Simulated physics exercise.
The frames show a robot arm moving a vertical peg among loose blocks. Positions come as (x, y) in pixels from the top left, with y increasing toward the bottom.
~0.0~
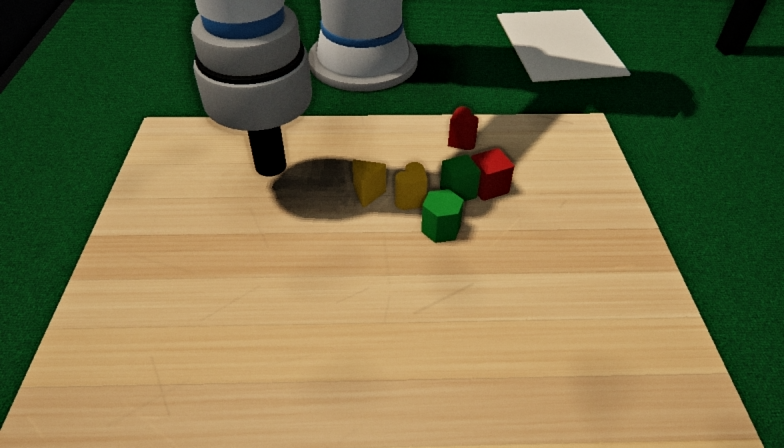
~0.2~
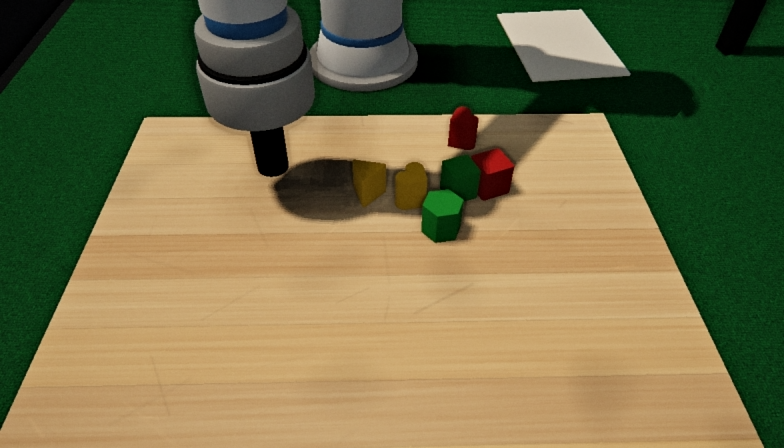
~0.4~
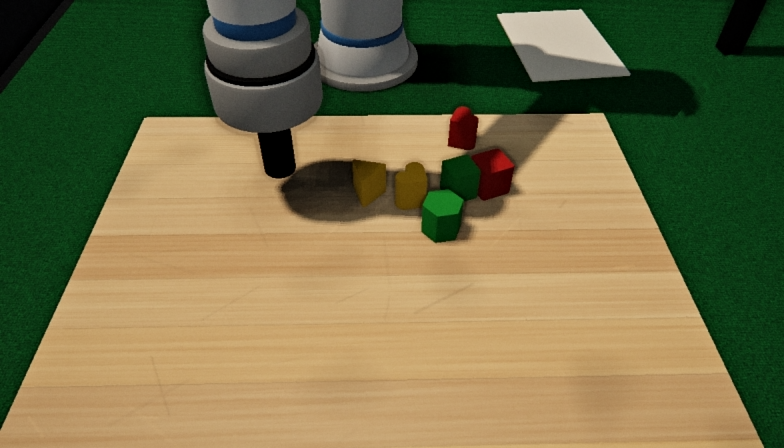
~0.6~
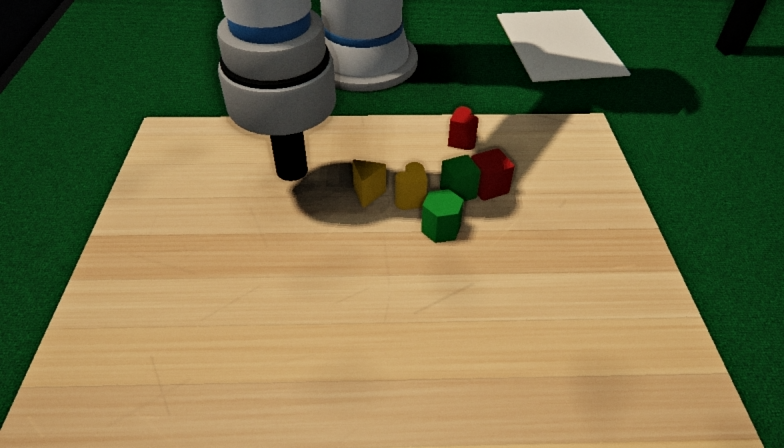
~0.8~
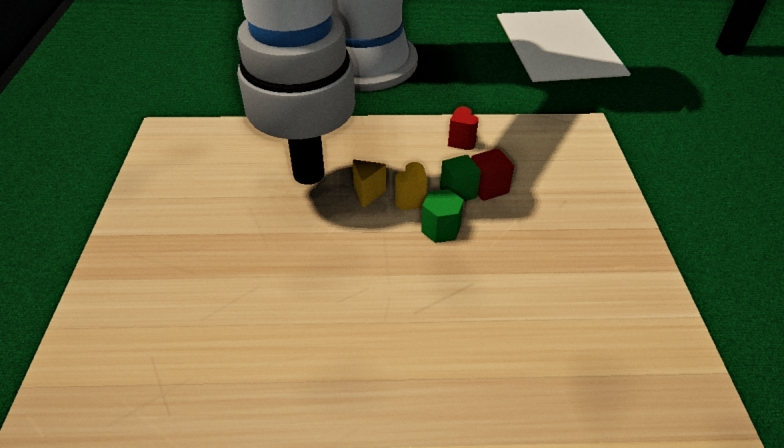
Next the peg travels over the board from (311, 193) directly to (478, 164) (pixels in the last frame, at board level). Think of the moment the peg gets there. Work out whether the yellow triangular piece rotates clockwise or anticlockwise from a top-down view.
It goes clockwise.
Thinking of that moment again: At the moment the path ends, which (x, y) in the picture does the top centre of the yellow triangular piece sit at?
Around pixel (394, 169).
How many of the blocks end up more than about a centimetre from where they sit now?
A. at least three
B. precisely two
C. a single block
C (a single block)
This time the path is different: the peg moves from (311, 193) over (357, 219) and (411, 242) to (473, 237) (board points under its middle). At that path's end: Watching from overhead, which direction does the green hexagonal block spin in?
Looking down, my answer is that the green hexagonal block rotates anticlockwise.
On the path given first. One third of the way, peg (369, 164); yellow triangular piece (387, 168), turned 75° clockwise; yellow heart (415, 175), turned 15° anticlockwise.
Two thirds of the way, peg (427, 154); yellow triangular piece (394, 169), turned 95° clockwise; yellow heart (416, 176), turned 25° anticlockwise.
At the end, peg (481, 146); yellow triangular piece (394, 169), turned 95° clockwise; yellow heart (416, 176), turned 25° anticlockwise; red square piece not moved.
